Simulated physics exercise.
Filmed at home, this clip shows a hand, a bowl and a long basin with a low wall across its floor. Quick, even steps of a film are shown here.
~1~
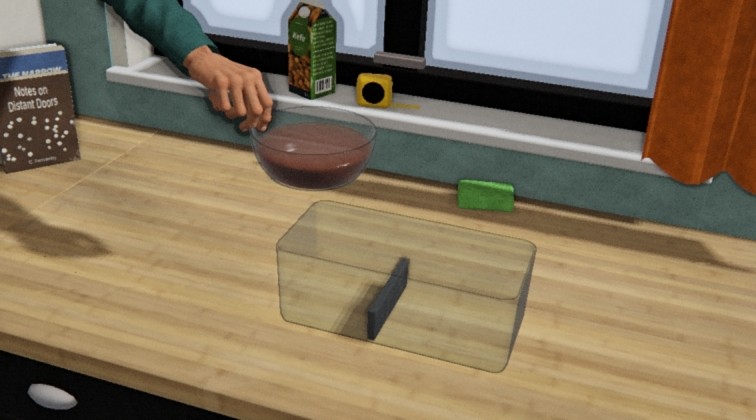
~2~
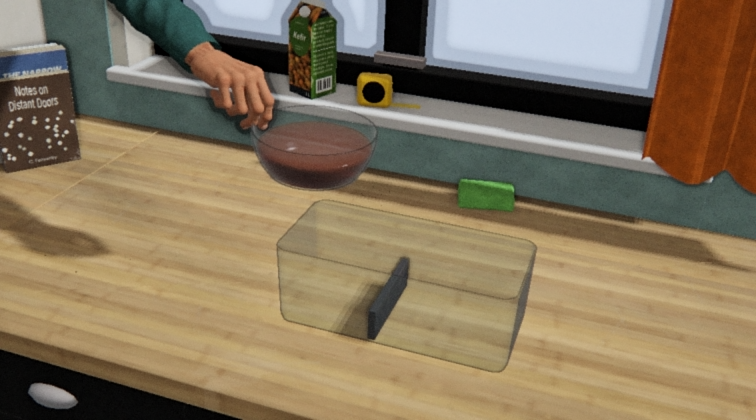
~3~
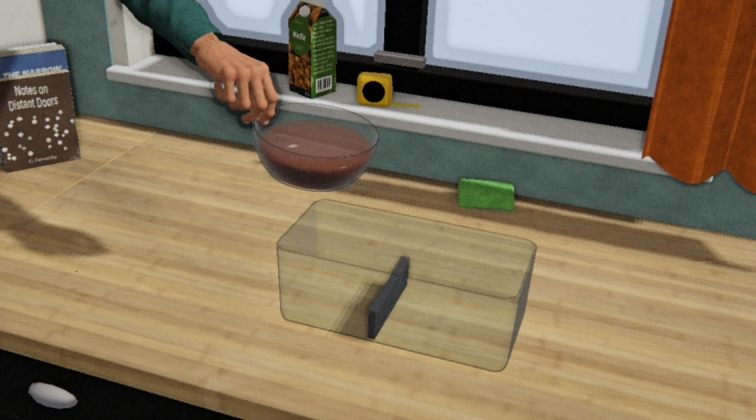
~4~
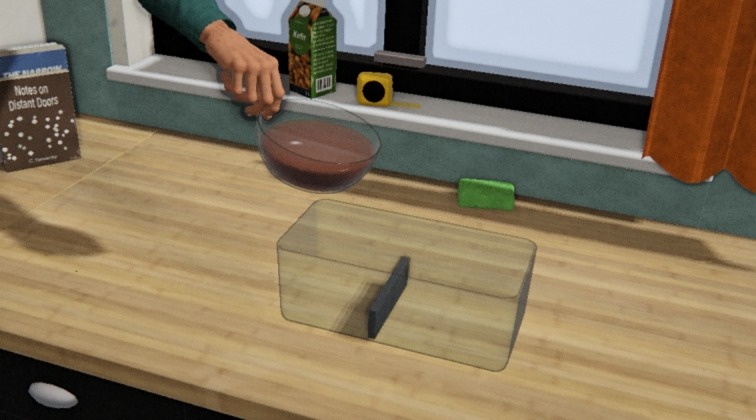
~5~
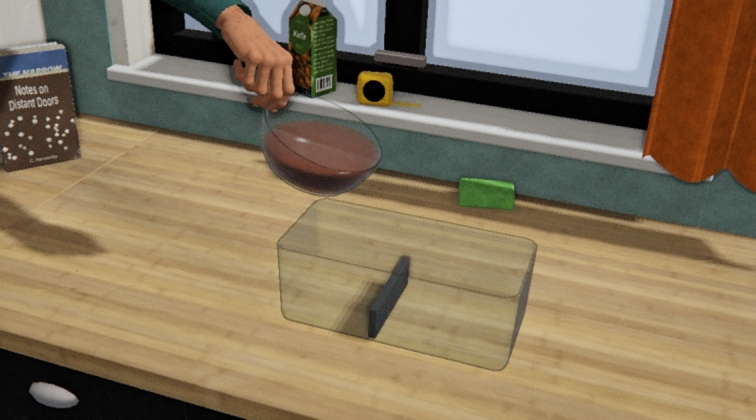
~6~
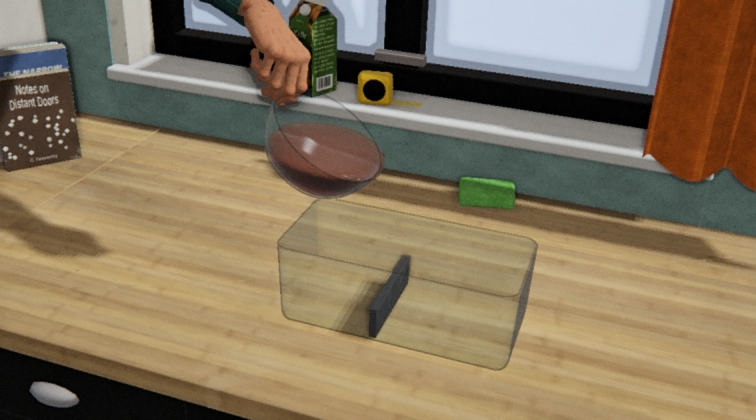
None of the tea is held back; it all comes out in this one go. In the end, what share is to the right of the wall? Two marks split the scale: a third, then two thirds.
I expect what gathers right of the wall to fall within one third to two thirds.
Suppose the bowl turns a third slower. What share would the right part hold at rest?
About 60 in a hundred.
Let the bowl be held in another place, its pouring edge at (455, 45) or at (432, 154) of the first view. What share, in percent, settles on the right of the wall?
Around 75 percent first, around 85 percent second.
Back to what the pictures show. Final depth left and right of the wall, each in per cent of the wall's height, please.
Left about 40, right about 30.
A moment on, the tilt is 101° and 9 per cent is still to pour, 24 is left of the wall and 46 right of it.
Next, the tilt is 112° and 0 per cent is still to pour, 43 is left of the wall and 52 right of it.
Then the tilt is 112° and 0 per cent is still to pour, 43 is left of the wall and 53 right of it.
Later the tilt is 112° and 0 per cent is still to pour, 44 is left of the wall and 54 right of it.
In the end 44 per cent lies left of the wall, 54 right of it and 2 outside.
